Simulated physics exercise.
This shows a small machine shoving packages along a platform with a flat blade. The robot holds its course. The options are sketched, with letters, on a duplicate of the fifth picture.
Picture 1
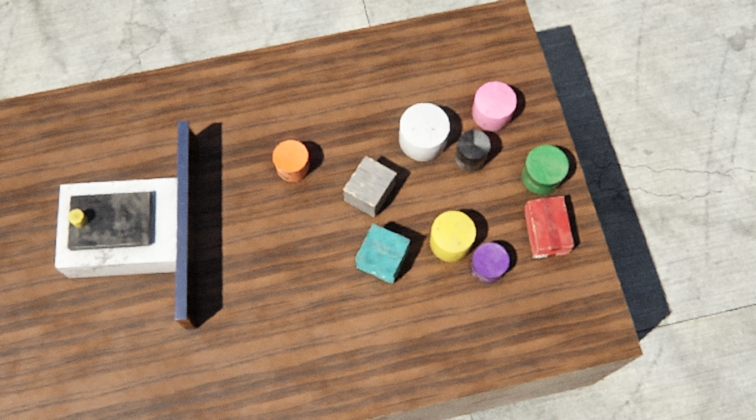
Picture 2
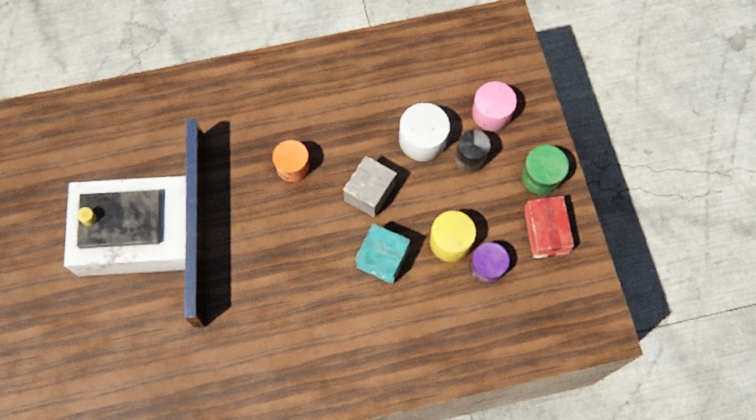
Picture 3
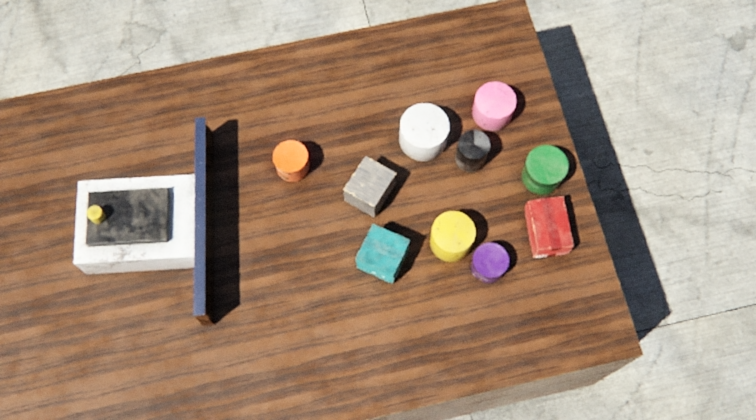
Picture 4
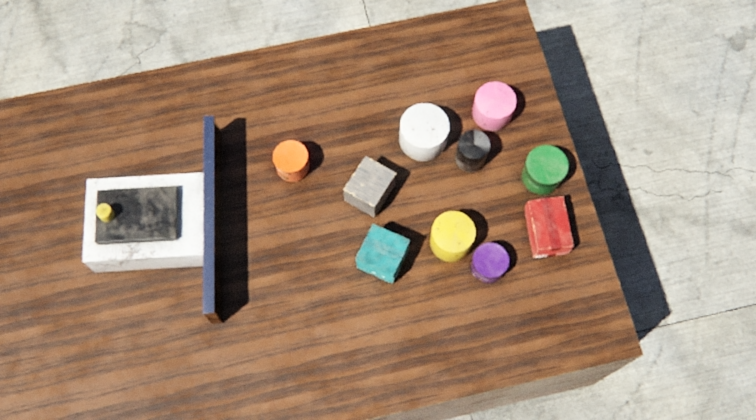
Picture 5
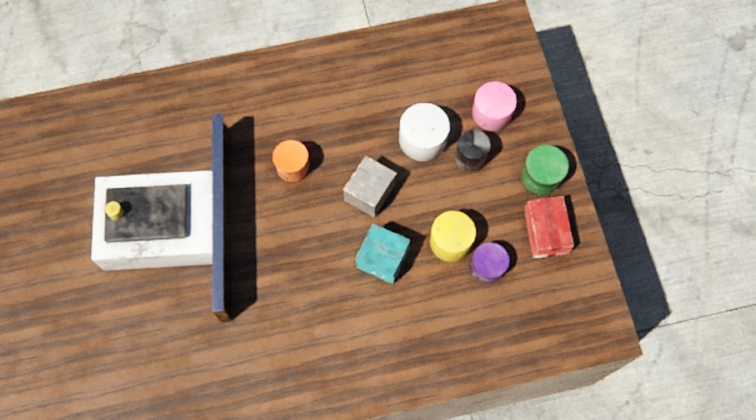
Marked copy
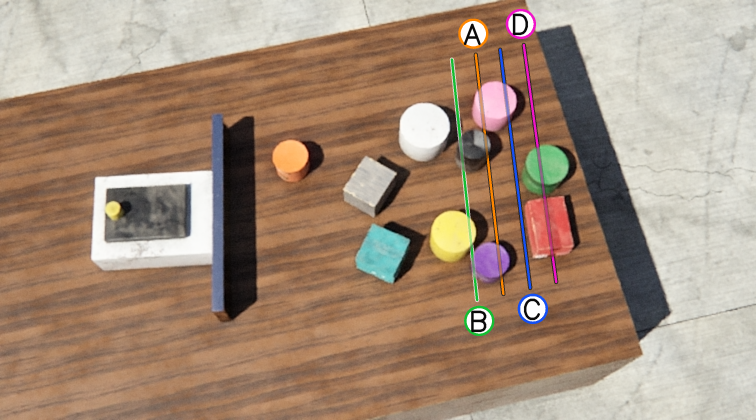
A small white machine with a dark top panel and an upright blue blade slides slowly rightward across a brown wooden platform, seen from high above against pale concrete. To its right sit an orange cylinder, grey and turquoise boxes, white, yellow, black, pink, purple and green cylinders, and a red box near the right edge. The machine advances a short way, touching nothing, while the packages and camera stay still.
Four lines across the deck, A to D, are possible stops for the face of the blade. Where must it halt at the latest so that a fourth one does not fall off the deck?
Up to line C.
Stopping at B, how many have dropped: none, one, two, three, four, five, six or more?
The count is none.
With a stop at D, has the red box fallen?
Yes.
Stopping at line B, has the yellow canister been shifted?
Yes.
On the copy, A at (489, 168); B at (464, 174); C at (514, 163); D at (539, 157).
On C. First, robot (261, 189); orange pail (348, 156); green pail (544, 170).
Then, robot (368, 167); black canister (484, 153); yellow canister (503, 228).
Finally, robot (453, 149); pink canister over the edge; red box over the edge; two fallen.
By contrast, A is within the limit but short; B is within the limit but short; D drops five.
